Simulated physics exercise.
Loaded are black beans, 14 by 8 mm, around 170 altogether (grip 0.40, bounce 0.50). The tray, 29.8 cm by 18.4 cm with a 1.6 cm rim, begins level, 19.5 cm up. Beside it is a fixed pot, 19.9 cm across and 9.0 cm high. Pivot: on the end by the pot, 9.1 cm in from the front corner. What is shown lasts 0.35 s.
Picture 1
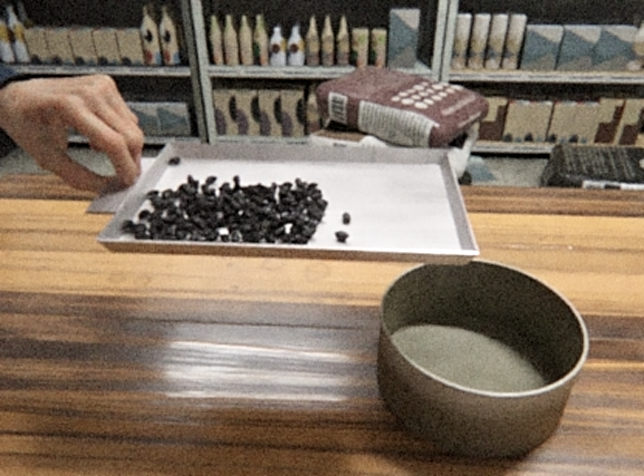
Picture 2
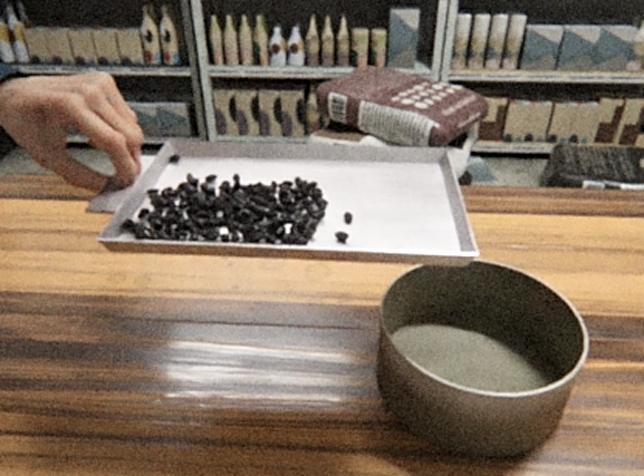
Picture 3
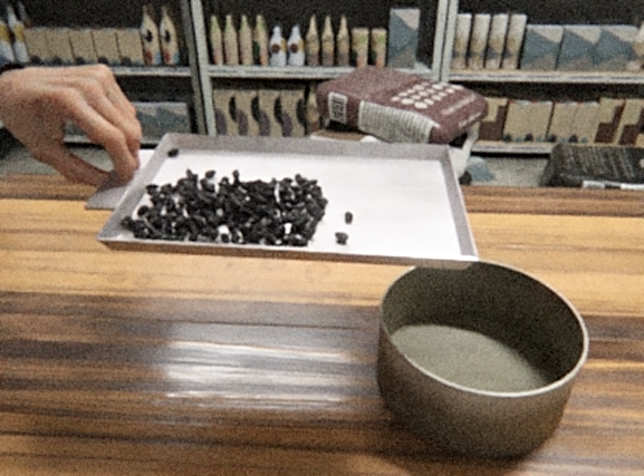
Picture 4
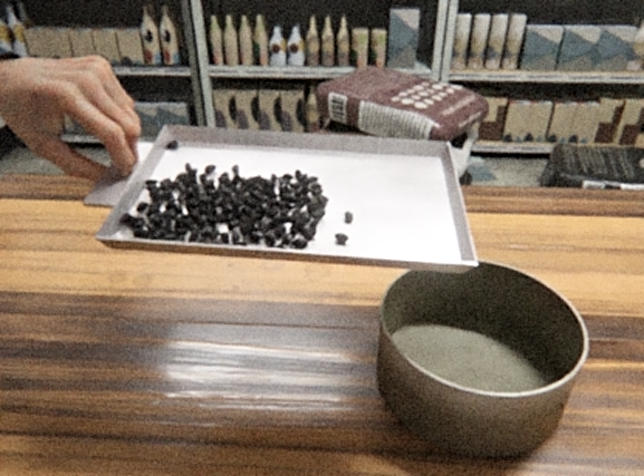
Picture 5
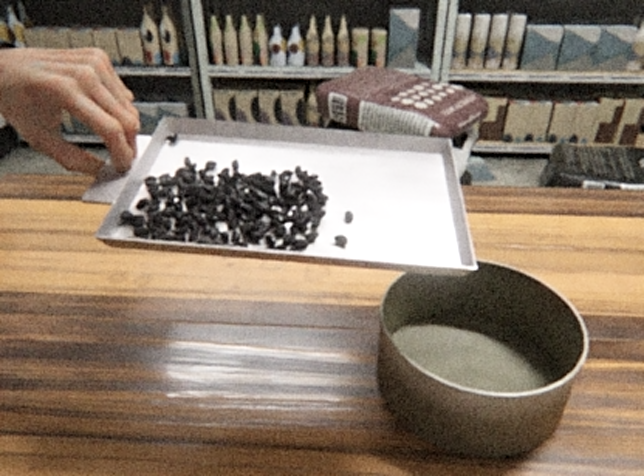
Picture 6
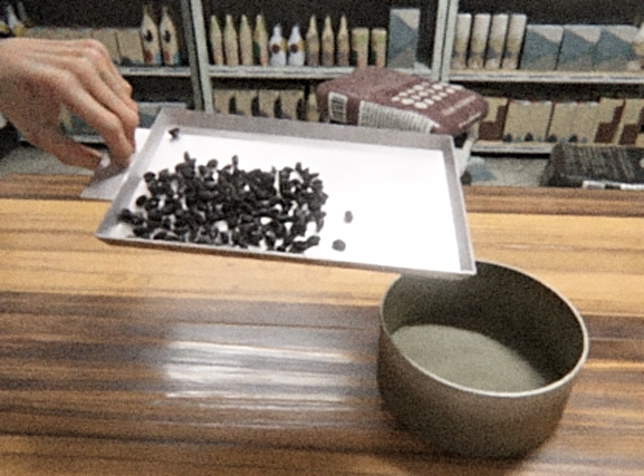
A hand on the left gradually tilted a shallow tray of black beans on a striped wooden counter, raising its back edge while the beans barely shifted and the round metal pot stayed still.
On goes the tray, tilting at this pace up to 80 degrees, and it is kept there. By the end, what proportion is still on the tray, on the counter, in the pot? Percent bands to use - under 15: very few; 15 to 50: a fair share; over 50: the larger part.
Left on the tray - very few, counter - the larger part, pot - a fair share.
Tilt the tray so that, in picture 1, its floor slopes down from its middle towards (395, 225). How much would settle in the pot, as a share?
Roughly 95 per cent.
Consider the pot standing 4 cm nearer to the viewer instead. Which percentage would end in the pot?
In that setup it would come to near 40 per cent.
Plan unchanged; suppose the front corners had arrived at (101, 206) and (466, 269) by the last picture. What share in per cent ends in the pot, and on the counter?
Pot 75 % / counter 25 %.
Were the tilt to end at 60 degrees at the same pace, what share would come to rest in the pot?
In that case it comes to about 10 in a hundred.
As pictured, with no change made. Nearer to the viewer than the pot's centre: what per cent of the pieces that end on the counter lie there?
Near 90 in a hundred.
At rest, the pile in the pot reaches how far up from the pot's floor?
I'd say near 1.0 centimetres.
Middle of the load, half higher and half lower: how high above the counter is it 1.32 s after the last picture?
Roughly 16 cm above the counter.
Then, 0.79 s after the last picture, tilt 43 degrees; the tray holds 100 %, the pot 0 %.
Then, 1.32 s after the last picture, tilt 65 degrees; the tray holds 70 %, the pot 0 %.
Then, 1.91 s after the last picture, tilt 80 degrees; the tray holds 5 %, the pot 30 %.
In the end, tray 0 %, counter 70 %, pot 30 %.
